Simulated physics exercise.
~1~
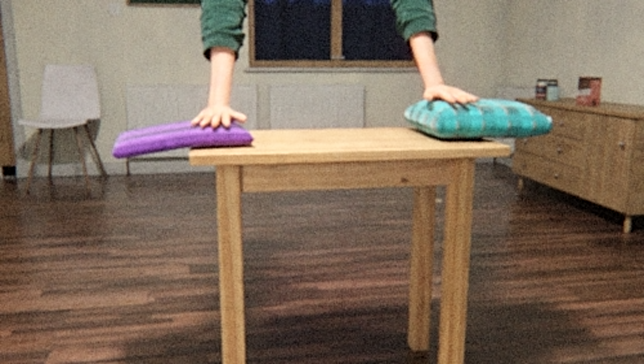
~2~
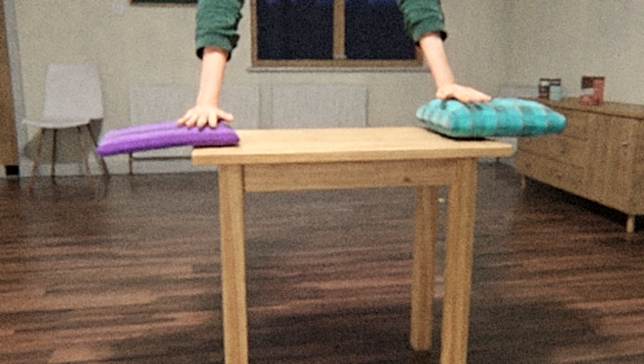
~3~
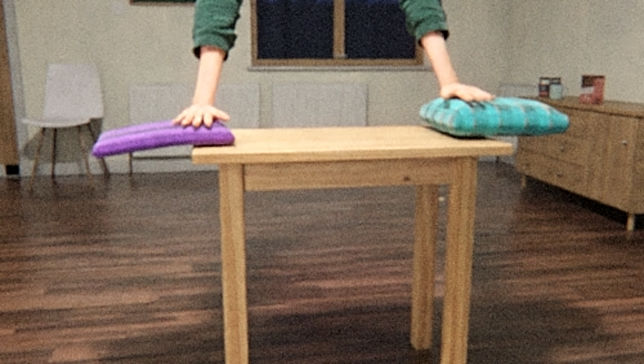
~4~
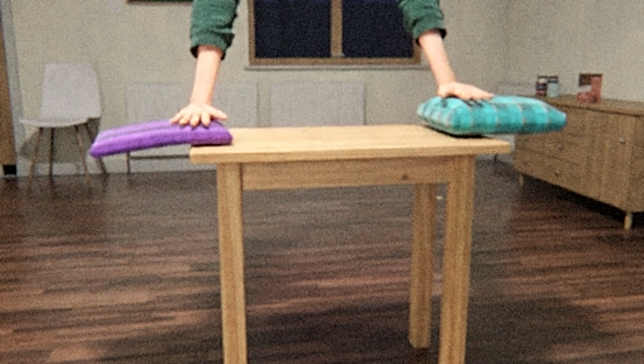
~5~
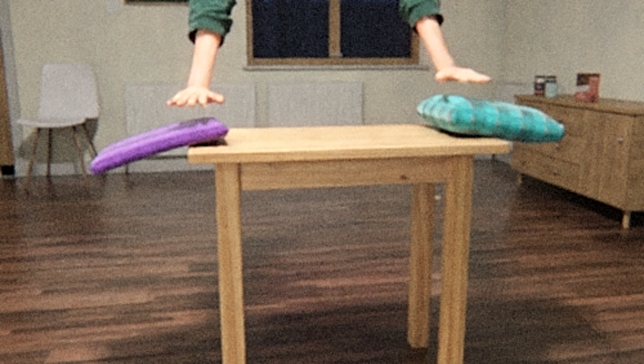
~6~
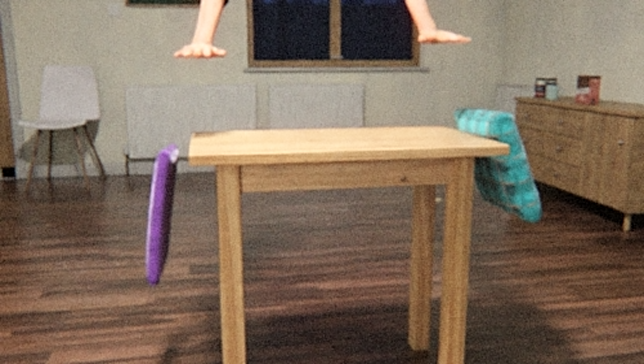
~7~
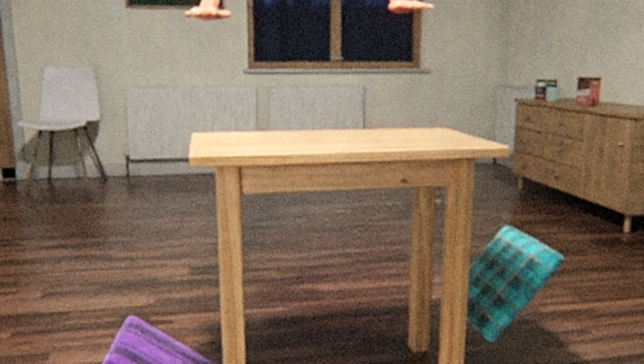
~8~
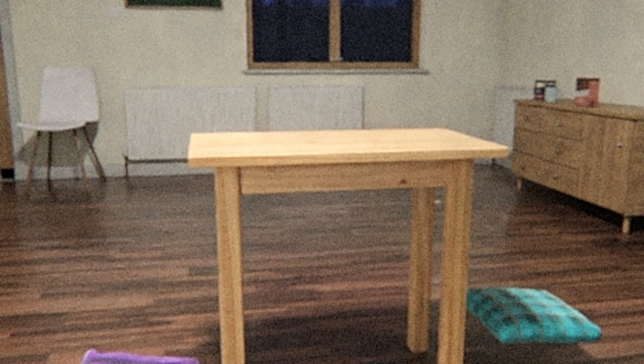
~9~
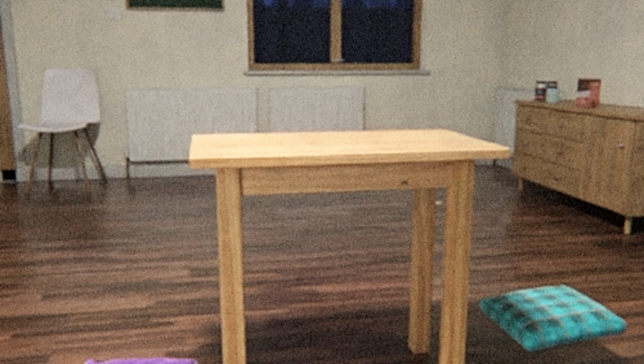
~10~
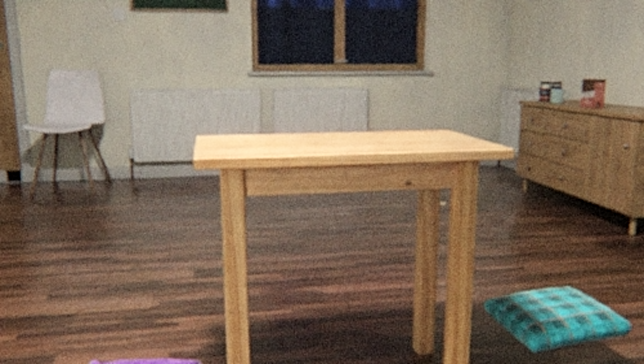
In this clip, two hands push a purple seat pad and a turquoise checked cushion outwards over opposite ends of a wooden bench, then let go and lift away. The pad slumps off the left end and the cushion tips off the right, both ending on the floor.
